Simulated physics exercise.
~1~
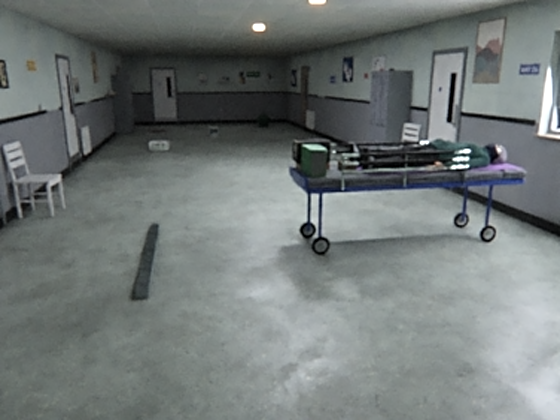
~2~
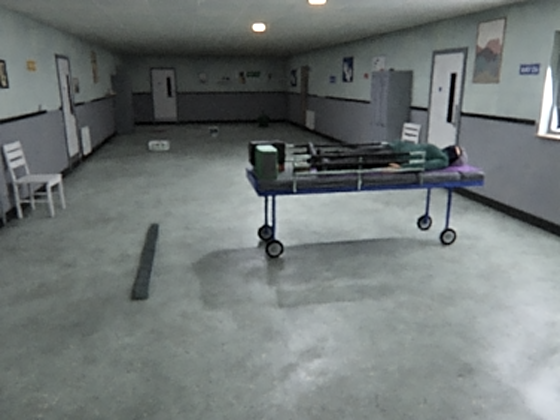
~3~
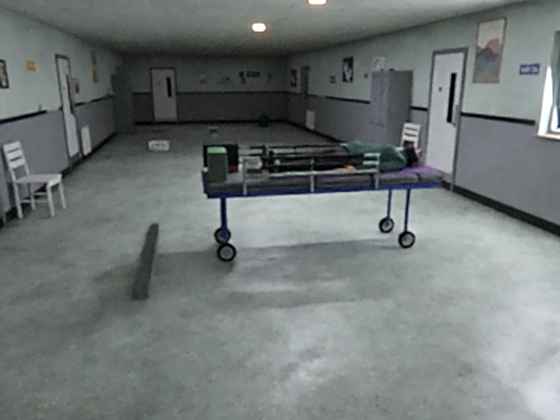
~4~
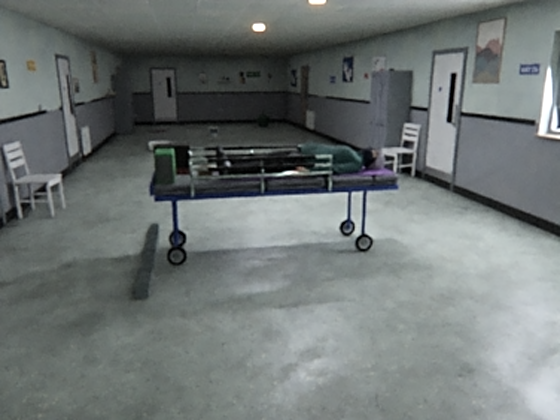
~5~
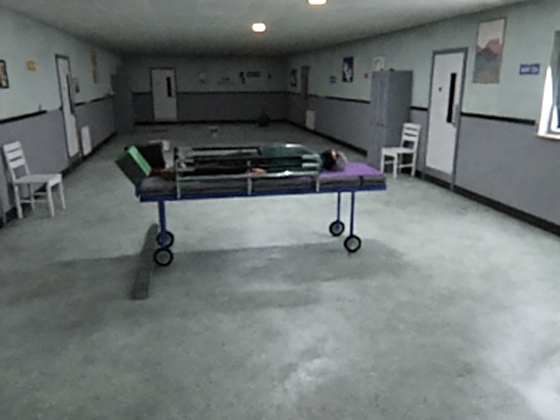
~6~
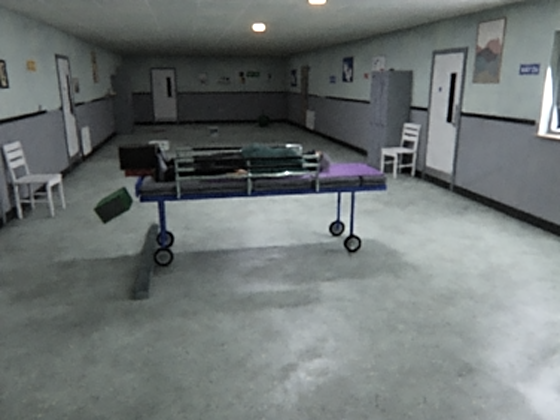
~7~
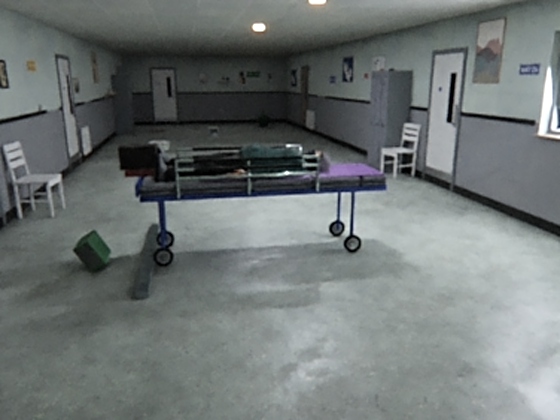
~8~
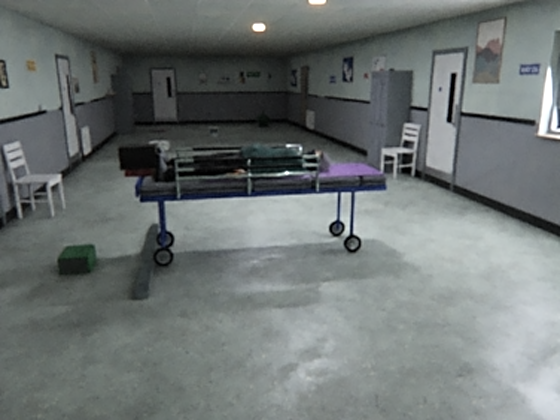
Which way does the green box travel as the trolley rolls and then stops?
The green box moves to the left, riding along on the trolley and then carrying on over its left end and down to the floor.
